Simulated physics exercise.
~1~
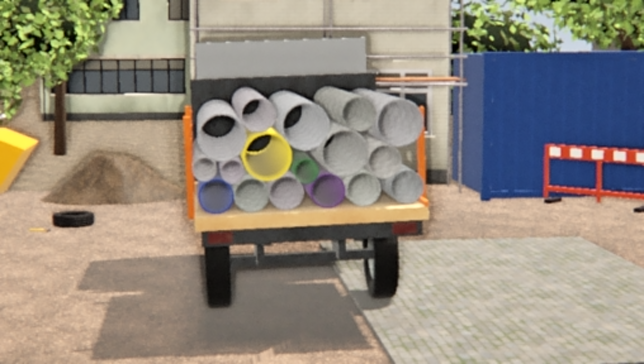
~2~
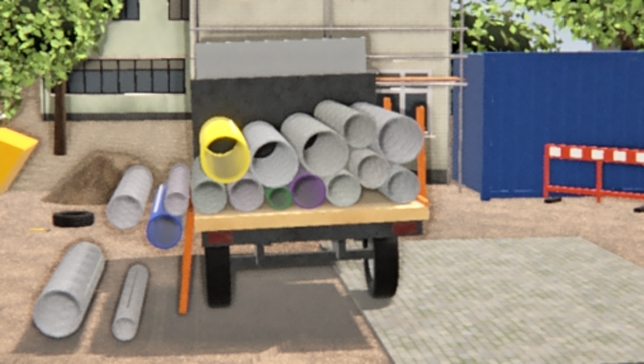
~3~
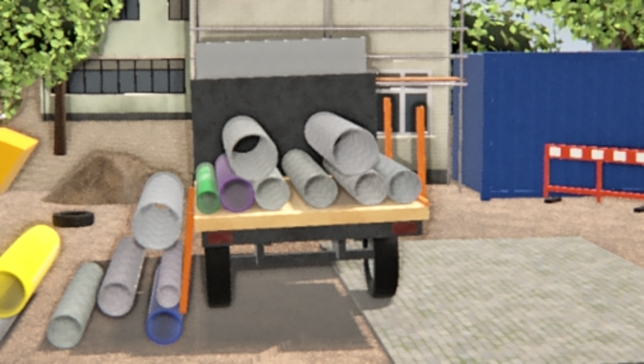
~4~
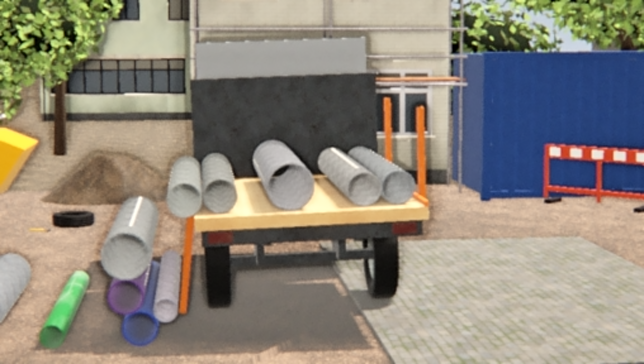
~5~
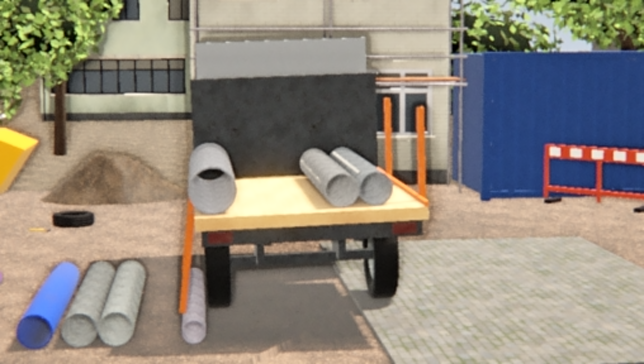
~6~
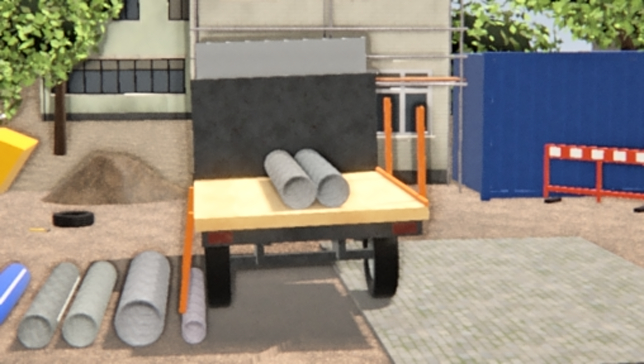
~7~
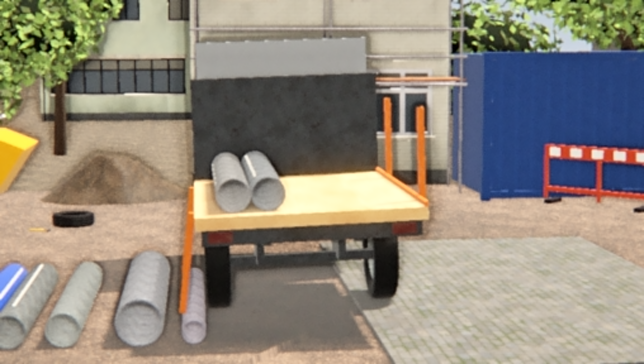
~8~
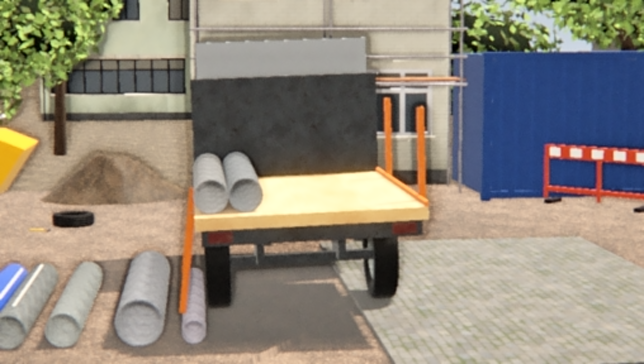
A flatbed lorry stands on a sandy building site, seen from behind, with a paved patch and blue container to the right and a dirt mound to the left. Its deck is stacked with grey pipes, plus one yellow, one green, one purple and one blue. The orange posts on the left swing down while the right ones hold, and the blue pipe and several grey ones spill off. The yellow pipe follows, then the green and purple, as the load rolls left. Finally two grey pipes rest at the deck's left edge, with others, including the blue, on the ground.
